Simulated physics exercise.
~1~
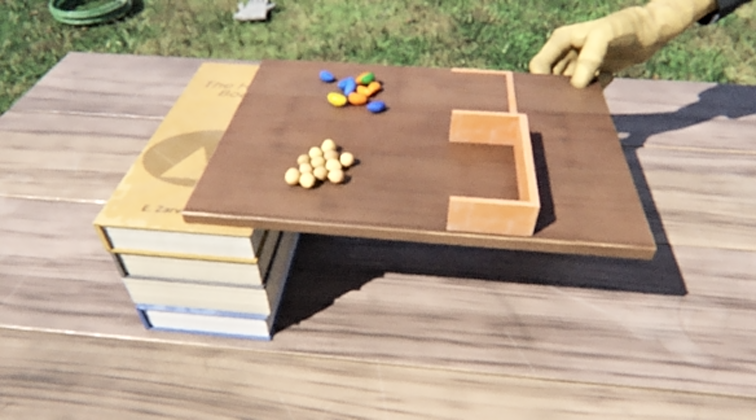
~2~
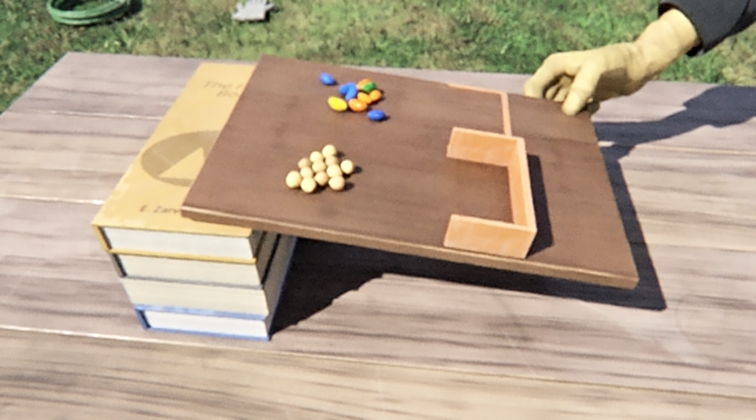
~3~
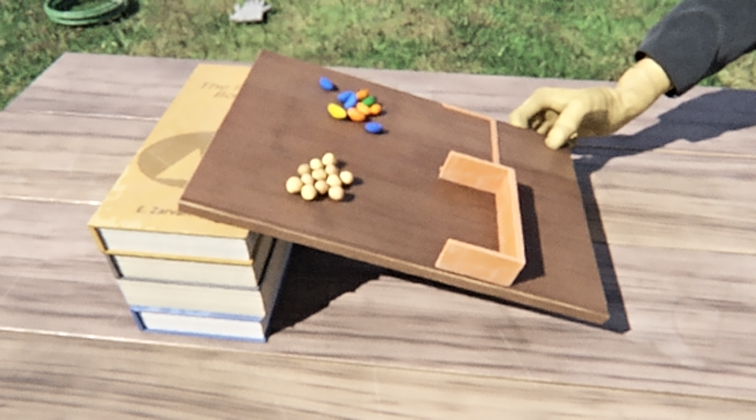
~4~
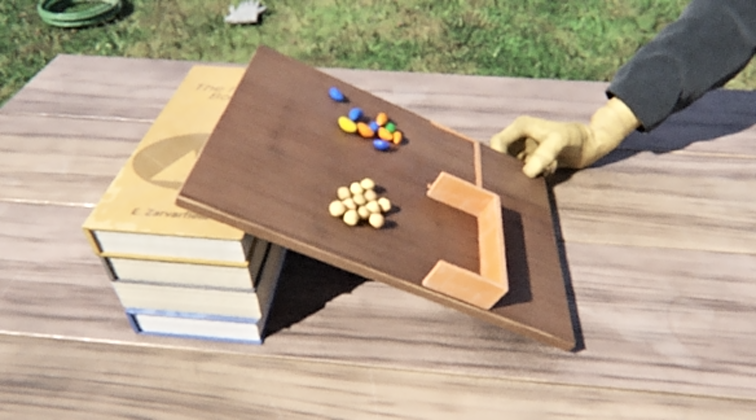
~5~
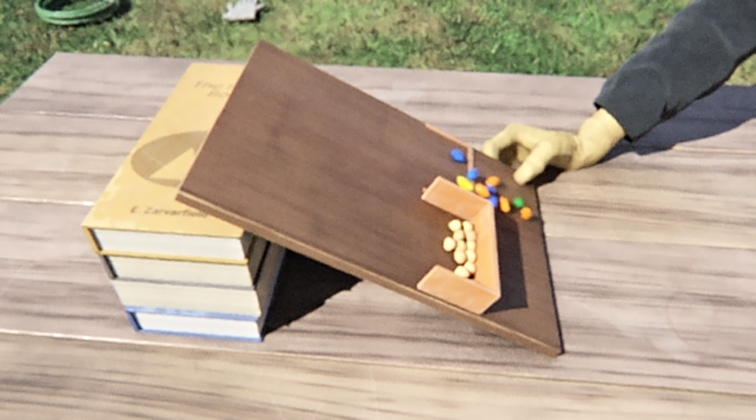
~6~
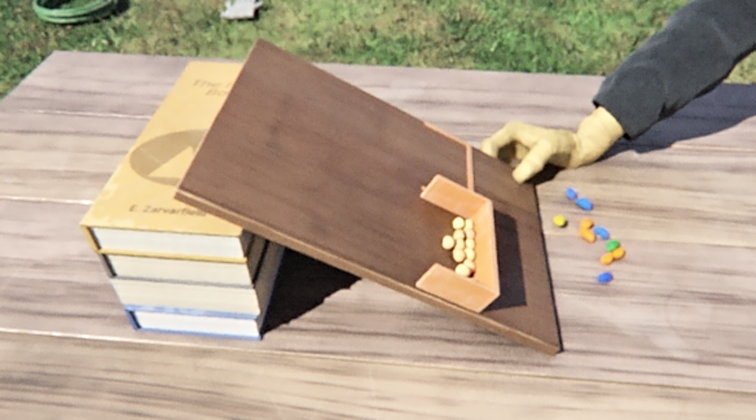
Gloved hand lowering one end of a board propped on books, pale balls sliding into an orange barrier, colourful sweets passing another.
